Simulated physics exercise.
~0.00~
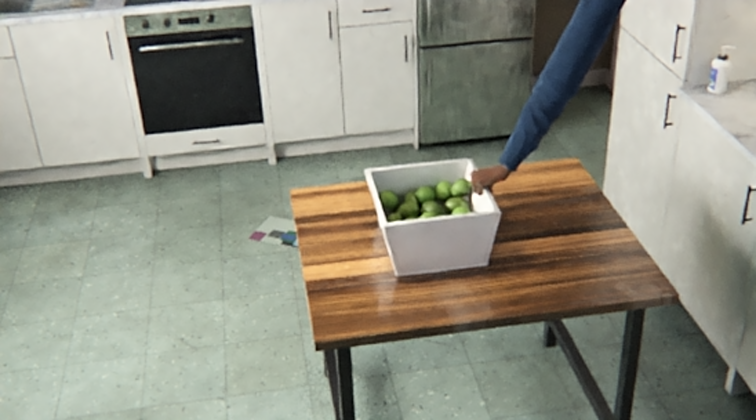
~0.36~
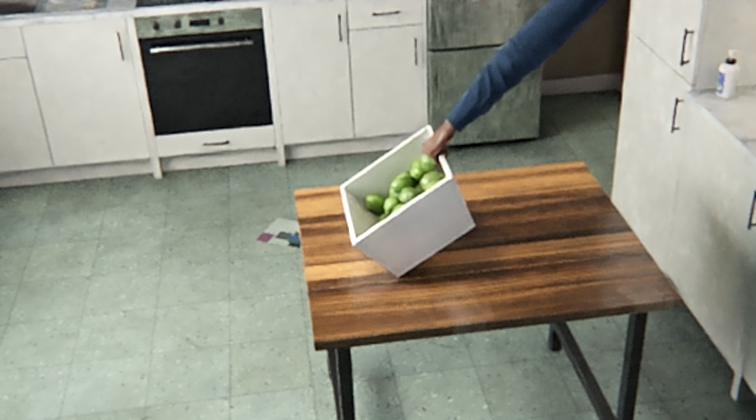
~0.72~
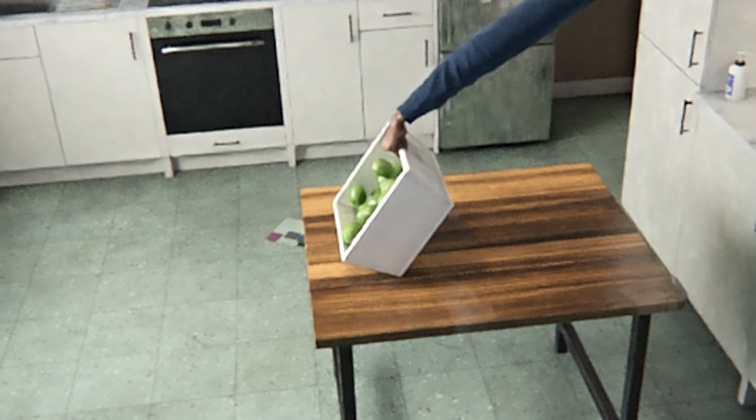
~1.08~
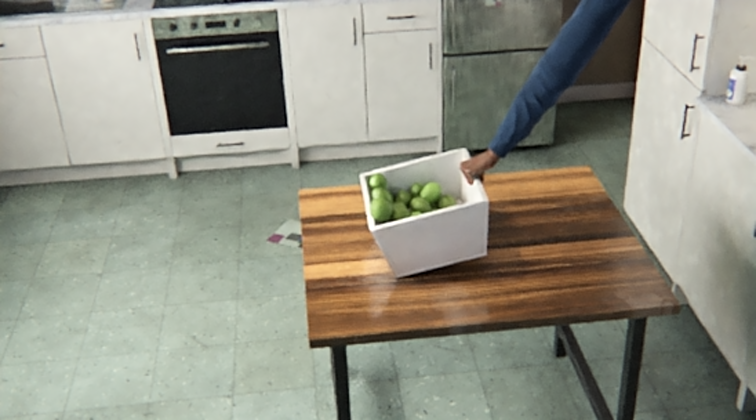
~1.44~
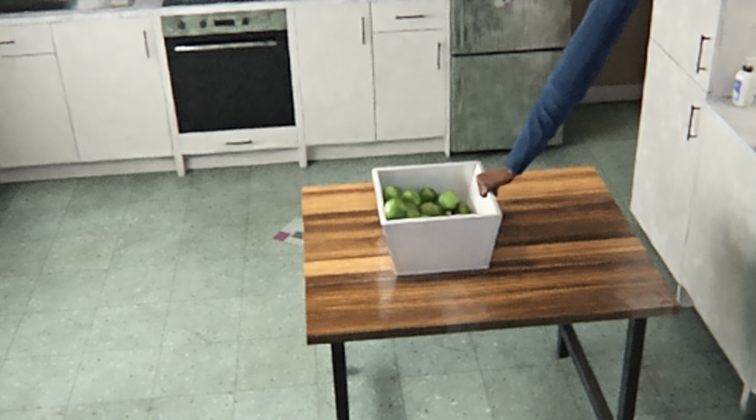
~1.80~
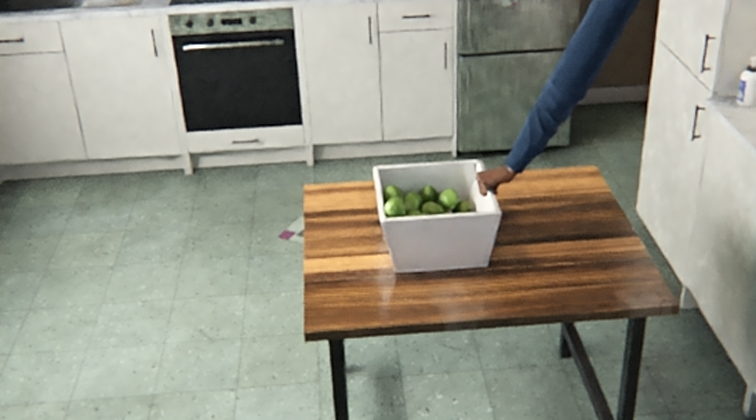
A white container of green limes on a wooden table was tipped steeply to the left by a hand in a blue sleeve, then lowered until it sat flat again, with the limes still inside and the hand resting on its edge.
